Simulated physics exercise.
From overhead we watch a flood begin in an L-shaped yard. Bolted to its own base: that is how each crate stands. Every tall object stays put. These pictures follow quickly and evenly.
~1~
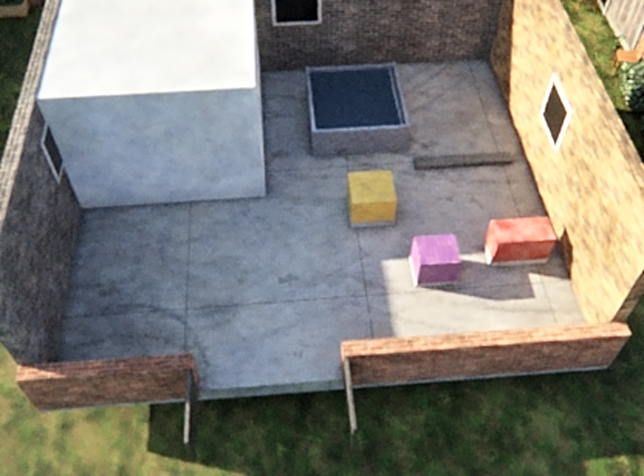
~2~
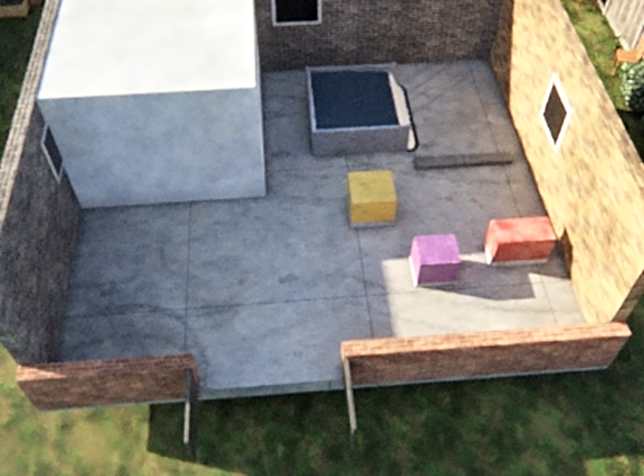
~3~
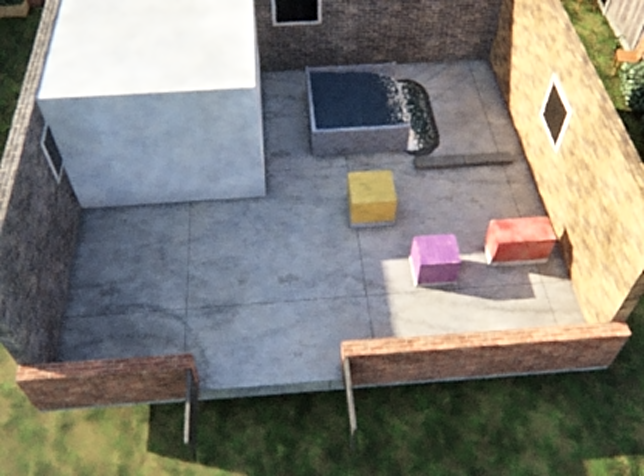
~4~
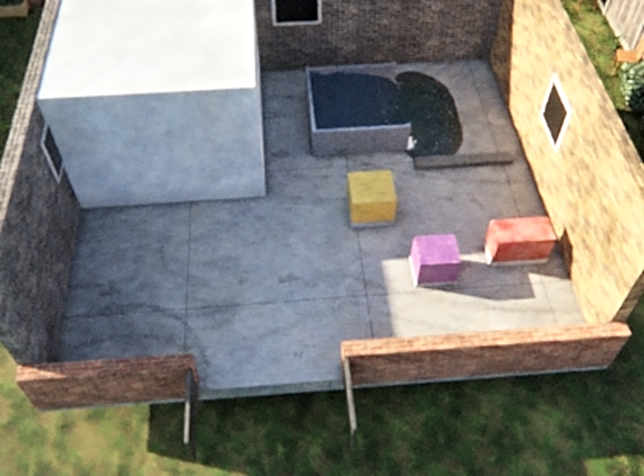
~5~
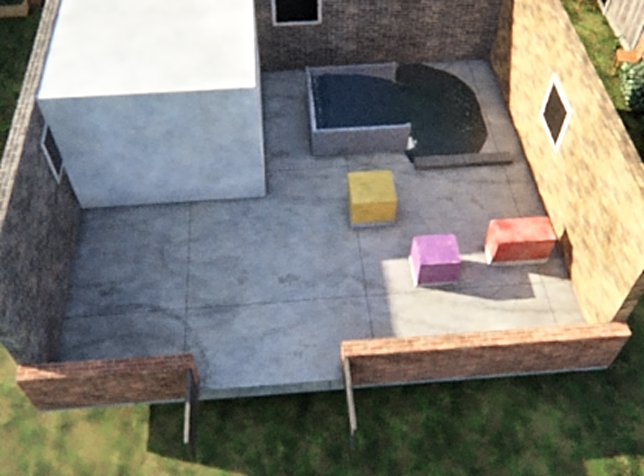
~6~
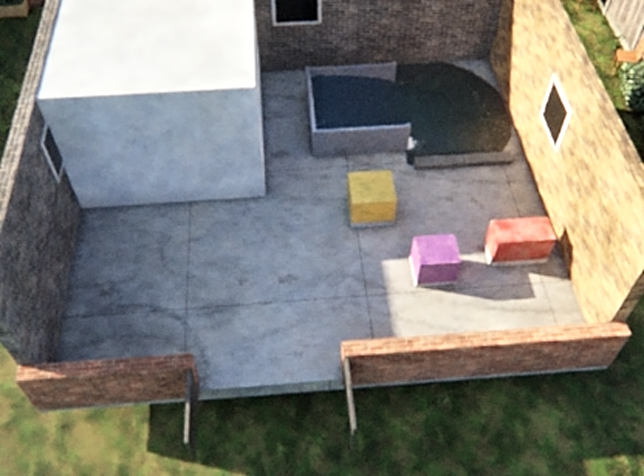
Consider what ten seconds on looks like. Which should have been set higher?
At the end, the red crate is caught; the yellow crate is missed; the purple crate is missed.
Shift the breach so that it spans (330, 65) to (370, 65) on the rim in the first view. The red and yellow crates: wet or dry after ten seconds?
Log: Red crate stays clear; yellow crate stays clear.
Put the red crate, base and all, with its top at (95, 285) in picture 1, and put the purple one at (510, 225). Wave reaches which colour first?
That is the crate marked purple.
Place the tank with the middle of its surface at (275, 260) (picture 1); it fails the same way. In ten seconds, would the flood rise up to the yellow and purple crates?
Note - yellow is overtopped; purple is overtopped.
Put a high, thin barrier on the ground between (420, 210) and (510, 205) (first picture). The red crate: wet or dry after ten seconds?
Red: Flooded.
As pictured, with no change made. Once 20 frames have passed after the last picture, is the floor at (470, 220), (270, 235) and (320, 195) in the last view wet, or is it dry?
First inundated, second spared, third spared.
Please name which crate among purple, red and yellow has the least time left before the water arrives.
That would be the crate marked red.
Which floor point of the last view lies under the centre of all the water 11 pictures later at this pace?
Close to pixel (440, 115).
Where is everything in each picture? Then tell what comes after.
In the first picture, the water tank at (356, 99) is whole and still.
In the second picture, water pours out at (398, 111) and has run to a hidden place.
In the third picture, water pours out at (398, 112) and has run to (410, 82).
In the fourth picture, the front is at (426, 78), out from the gap at (398, 112).
In the fifth picture, water pours out at (398, 113) and has run to (450, 76).
In the sixth picture, water pours out at (398, 113) and has run to (496, 96).
A moment on, water covers 15 % of the floor; the red crate not reached, the yellow crate not reached, the purple crate not reached.
Next, water covers 20 % of the floor; the red crate water round its plinth, the yellow crate not reached, the purple crate not reached.
Then, water covers 30 % of the floor; the red crate water round its plinth, the yellow crate not reached, the purple crate water round its plinth.
Later, water covers 55 % of the floor; the red crate water round its plinth, the yellow crate water round its plinth, the purple crate water round its plinth.
In the end, water covers 75 % of the floor; the red crate was topped, the yellow crate stayed above the water, the purple crate stayed above the water.
